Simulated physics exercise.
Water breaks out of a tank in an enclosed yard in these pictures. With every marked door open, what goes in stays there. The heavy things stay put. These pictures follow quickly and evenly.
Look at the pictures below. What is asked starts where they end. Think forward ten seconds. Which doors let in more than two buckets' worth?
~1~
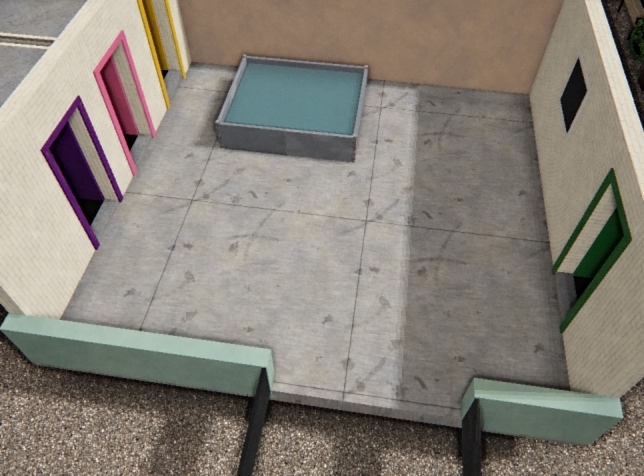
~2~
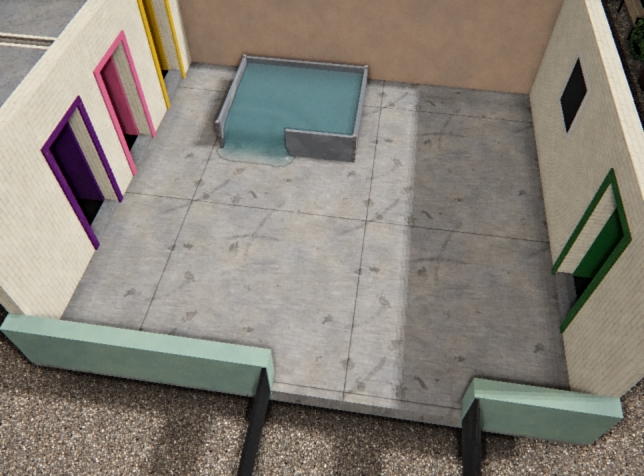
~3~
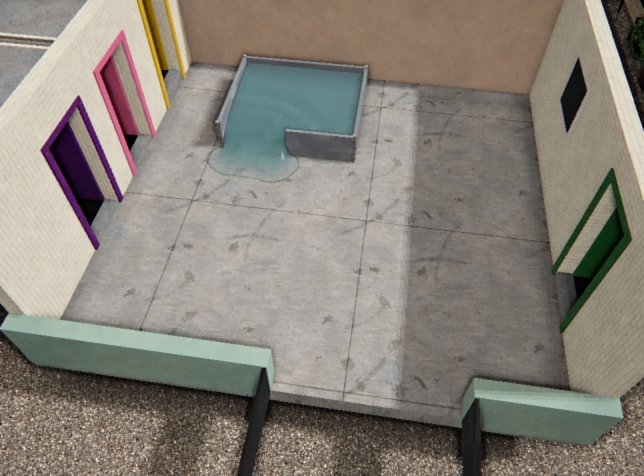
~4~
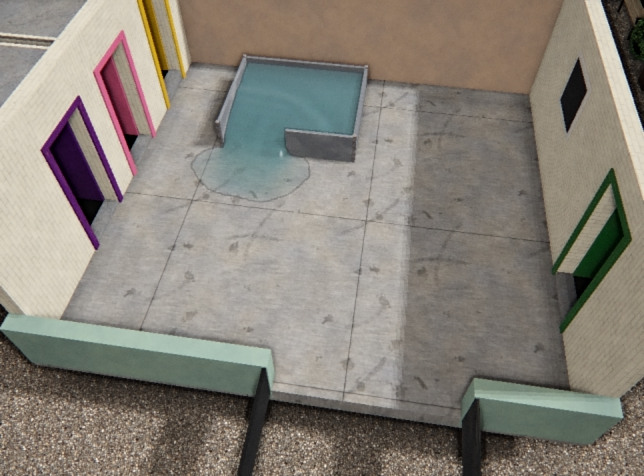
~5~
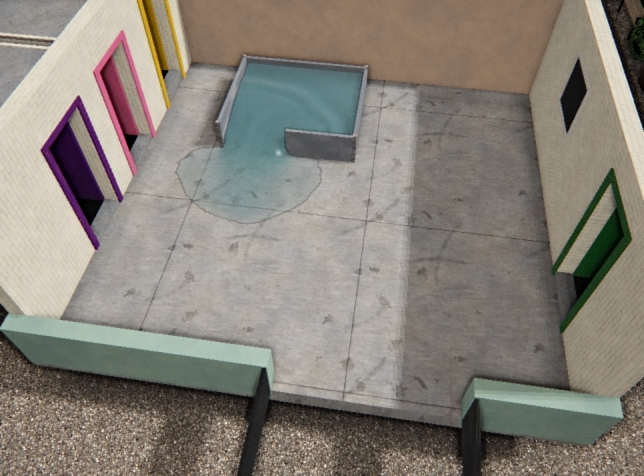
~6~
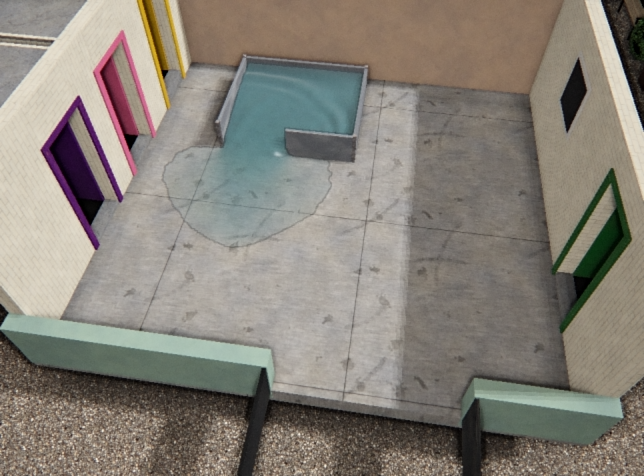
Purple door - yes; pink door - no; green door - no; yellow door - no.
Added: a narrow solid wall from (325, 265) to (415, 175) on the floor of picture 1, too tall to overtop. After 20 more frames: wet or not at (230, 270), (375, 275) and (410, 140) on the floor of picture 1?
Results in sequence: Swamped / bone-dry / bone-dry.
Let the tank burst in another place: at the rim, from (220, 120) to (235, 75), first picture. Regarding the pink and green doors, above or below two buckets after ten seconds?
In that case the pink door overshoots, while the green door undershoots.
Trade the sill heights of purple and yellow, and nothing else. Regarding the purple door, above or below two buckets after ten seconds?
Result: Purple door remains below the limit.
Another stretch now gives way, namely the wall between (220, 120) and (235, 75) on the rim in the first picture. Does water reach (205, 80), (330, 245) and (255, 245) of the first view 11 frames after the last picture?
The first spot is soaked, the second spared and the third spared.
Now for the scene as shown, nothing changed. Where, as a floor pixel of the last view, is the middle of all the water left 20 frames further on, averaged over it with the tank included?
The spot I would choose is (253, 189).
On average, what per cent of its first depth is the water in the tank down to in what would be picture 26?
Near 48 in a hundred.
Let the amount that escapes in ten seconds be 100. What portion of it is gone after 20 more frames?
Near 20 %.
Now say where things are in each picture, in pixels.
The first frame shows still water in the open tank at (296, 97).
In the second frame, water pours out at (255, 143) and has run to (288, 161).
In the third frame, water pours out at (255, 144) and has run to (284, 175).
In the fourth frame, the front is at (264, 198), out from the gap at (255, 144).
In the fifth frame, water pours out at (255, 144) and has run to (255, 218).
In the sixth frame, the front is at (236, 242), out from the gap at (255, 144).
A moment on, water covers 25 % of the floor; the purple door not reached, the pink door not reached, the green door not reached, the yellow door not reached.
Next, water covers 35 % of the floor; the purple door under two buckets in, the pink door wet at the sill, nothing in, the green door not reached, the yellow door not reached.
Then, water covers 40 % of the floor; the purple door over two buckets in, the pink door wet at the sill, nothing in, the green door not reached, the yellow door not reached.
Later, water covers 45 % of the floor; the purple door over two buckets in, the pink door wet at the sill, nothing in, the green door not reached, the yellow door not reached.
In the end, water covers 75 % of the floor; the purple door over two buckets in, the pink door wet at the sill, nothing in, the green door wet at the sill, nothing in, the yellow door wet at the sill, nothing in.
